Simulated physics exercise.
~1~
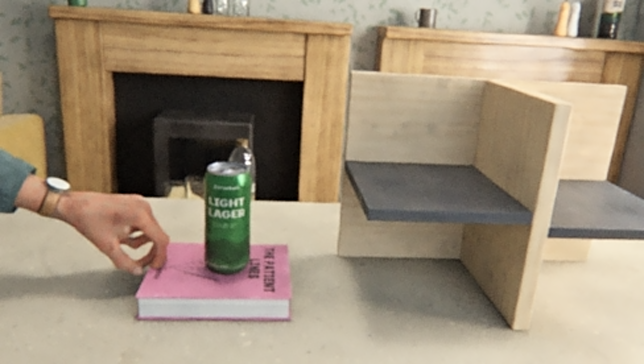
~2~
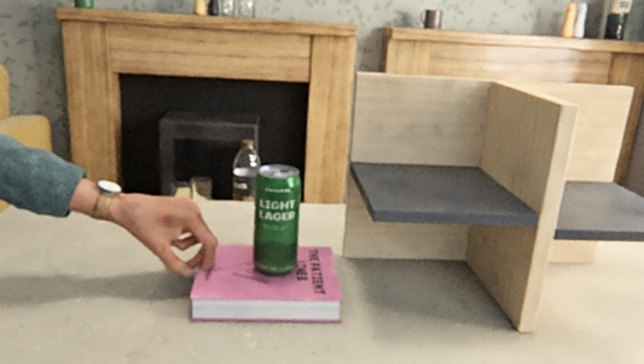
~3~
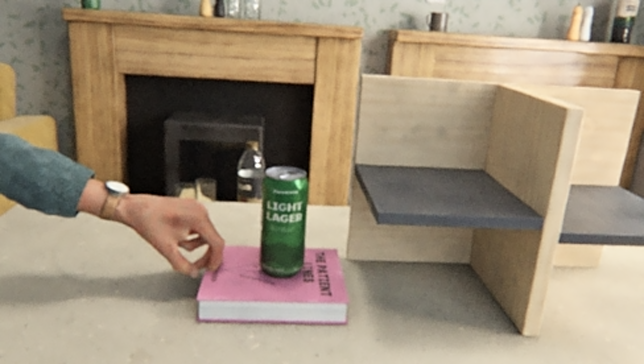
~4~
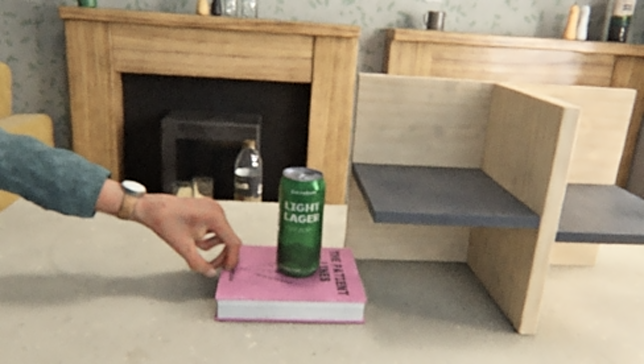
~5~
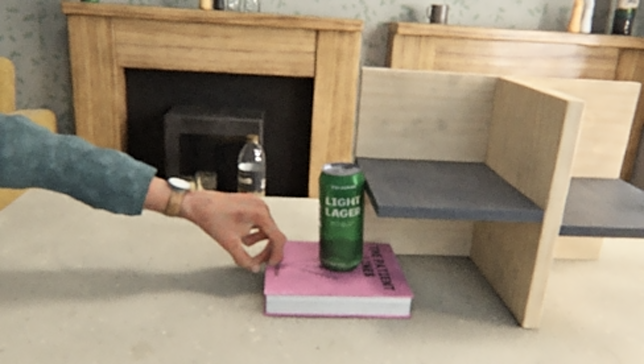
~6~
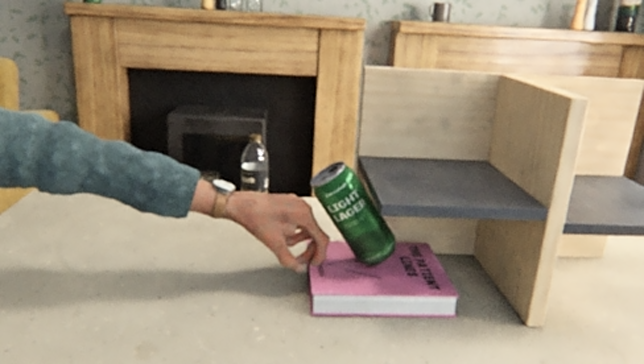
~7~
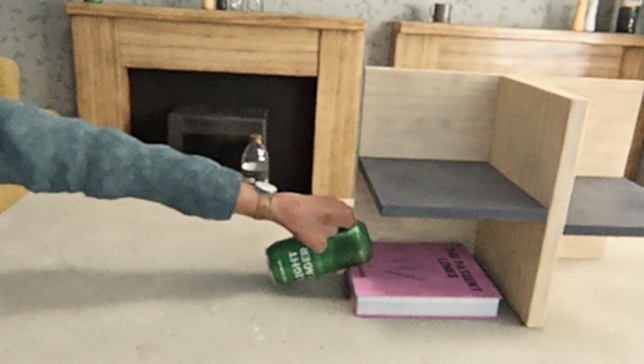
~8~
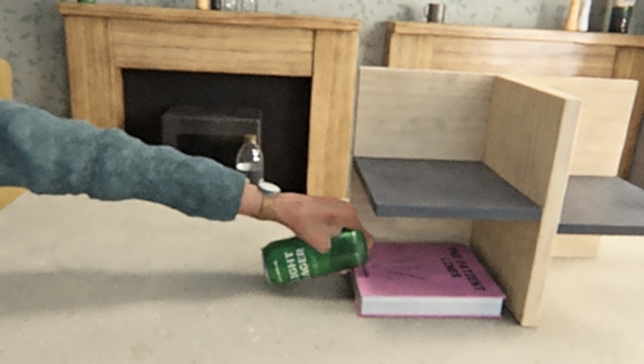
In a room with two wooden fireplaces against the far wall, a slightly swaying view looks across a pale tabletop. A green beer can stands upright on a pink book at the left, and a pale wooden shelf unit with dark grey boards stands at the right. A hand in a teal sleeve, wearing a watch, pushes the book rightward with the can riding on top. The can meets the edge of the shelf and tips back to the left as the book slides beneath. It topples off the book and ends on its side on the table under the hand, with the book under the shelf.
